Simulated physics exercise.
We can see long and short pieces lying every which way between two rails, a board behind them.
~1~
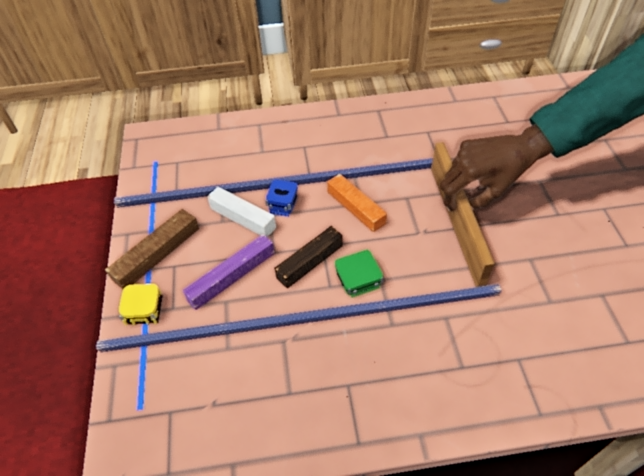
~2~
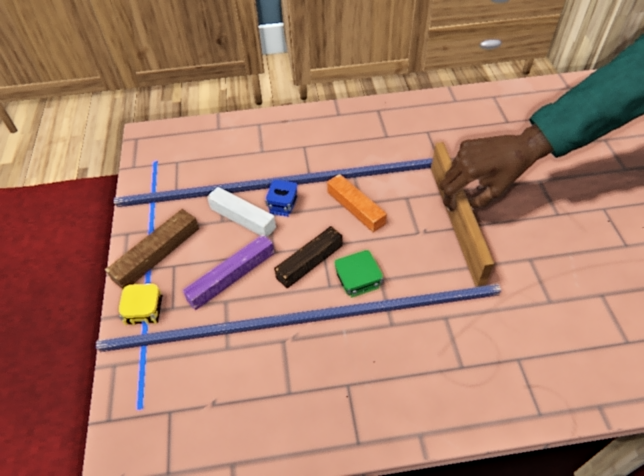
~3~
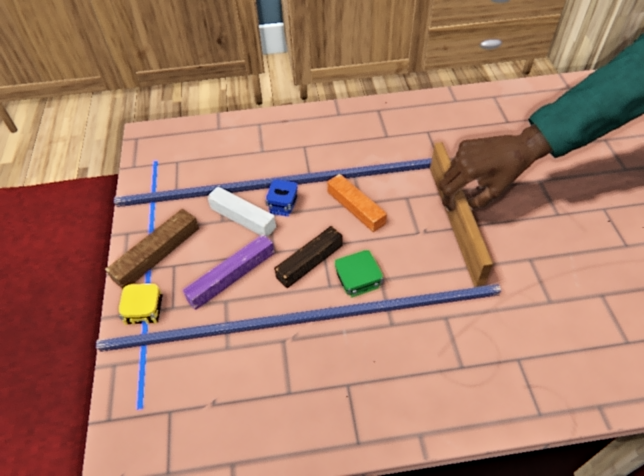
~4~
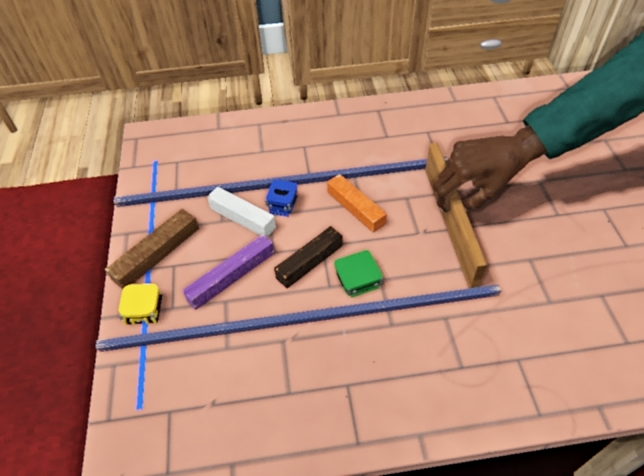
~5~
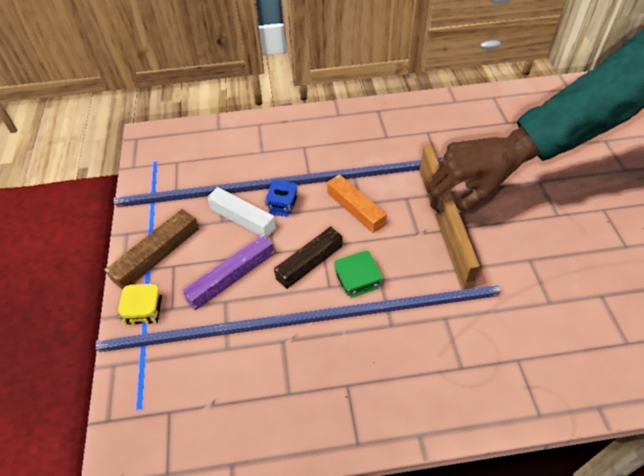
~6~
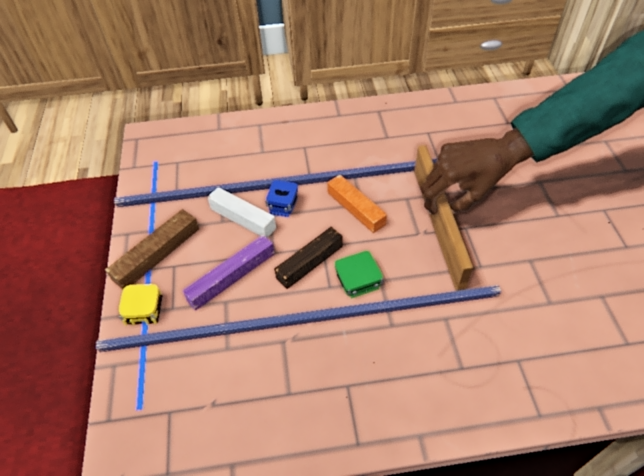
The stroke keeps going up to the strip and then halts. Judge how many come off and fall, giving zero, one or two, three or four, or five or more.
Watch it: A handful - three or four - go plunging down.
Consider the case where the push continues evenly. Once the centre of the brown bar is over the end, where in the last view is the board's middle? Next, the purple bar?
Estimated middle: (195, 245), and (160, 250) for the other.
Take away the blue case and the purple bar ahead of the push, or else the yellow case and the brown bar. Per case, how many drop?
The count is 2 in the first case and 2 in the second.
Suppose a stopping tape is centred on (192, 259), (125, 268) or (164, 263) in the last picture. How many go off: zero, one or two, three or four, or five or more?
The counts for the three tapes are one or two, five or more and one or two.
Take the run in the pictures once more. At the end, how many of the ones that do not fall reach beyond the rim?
The number overhanging is 2.
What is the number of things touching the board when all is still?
It's 3.
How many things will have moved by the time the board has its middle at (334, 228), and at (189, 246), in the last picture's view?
Counting first: 3, next 8.
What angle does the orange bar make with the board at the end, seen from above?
I'd say it's about 0° out of line.
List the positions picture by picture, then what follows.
The first frame shows yellow case (142, 305); brown bar (155, 248); purple bar (231, 271); board (459, 211); tape (149, 265).
The second frame shows brown bar (154, 248); board (459, 211).
The third frame shows purple bar (230, 271); black bar (310, 257).
The fourth frame shows yellow case (141, 305); orange bar (356, 203).
The fifth frame shows brown bar (154, 248); white bar (241, 213).
The sixth frame shows yellow case (141, 305); brown bar (155, 248); purple bar (230, 272); board (440, 214); tape (149, 265).
Early on, none off yet; yellow case at rest near (141, 305); brown bar at rest near (155, 248); purple bar at rest near (230, 272).
A while later, none off yet; yellow case travelled a little near (121, 309); brown bar travelled a little near (139, 255); purple bar travelled a little near (183, 277).
Finally, the number that fall off is three or four; lost, white bar, purple bar, brown bar and yellow case.
